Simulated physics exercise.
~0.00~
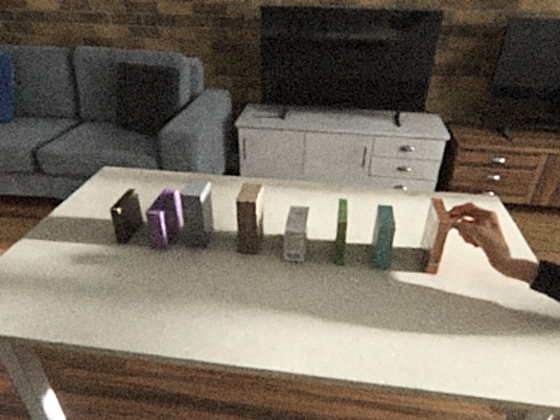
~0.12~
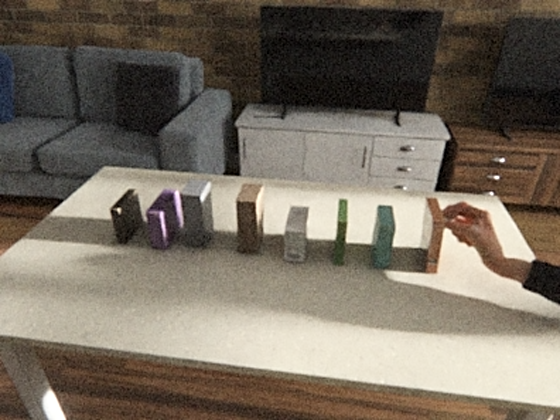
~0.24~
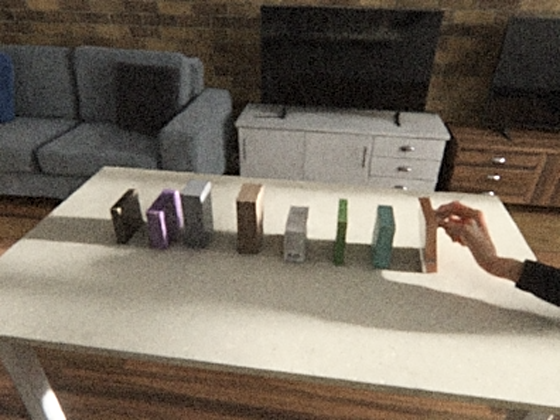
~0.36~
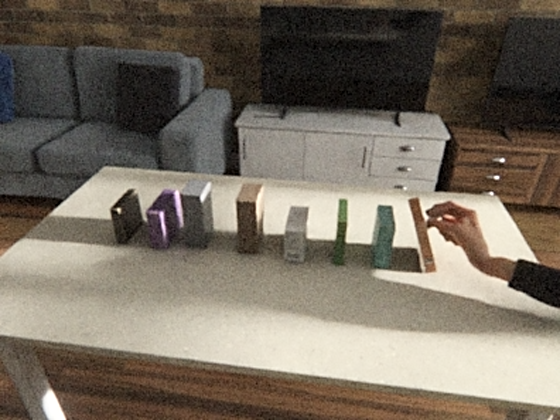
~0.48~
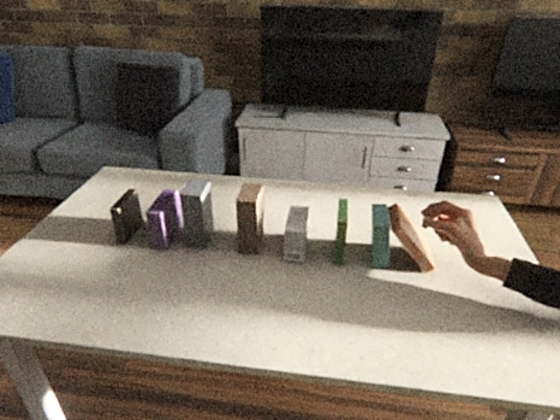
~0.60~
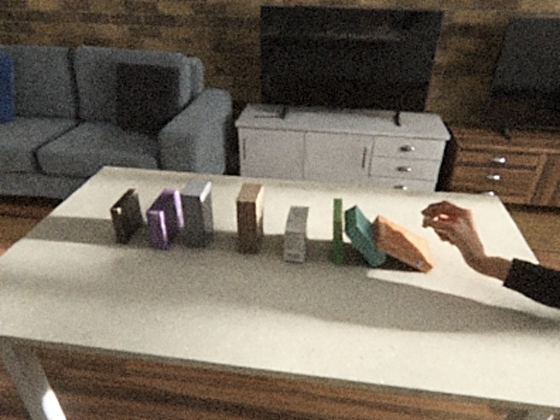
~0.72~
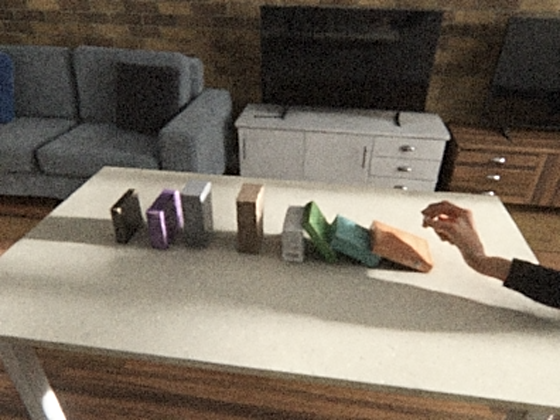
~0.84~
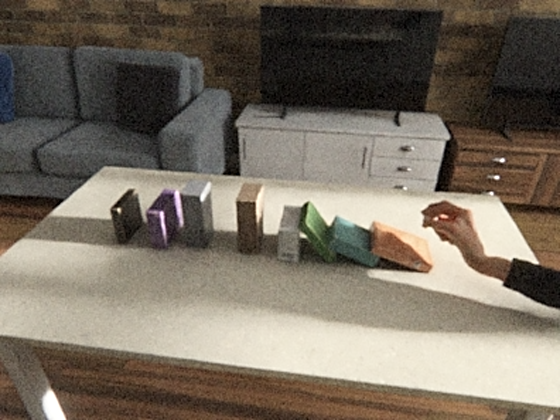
The clip shows a row of upright blocks on a pale table as a hand at the right tips the orange one leftward; it knocks over the turquoise block, which topples the green one against the white block, while the rest stay standing.
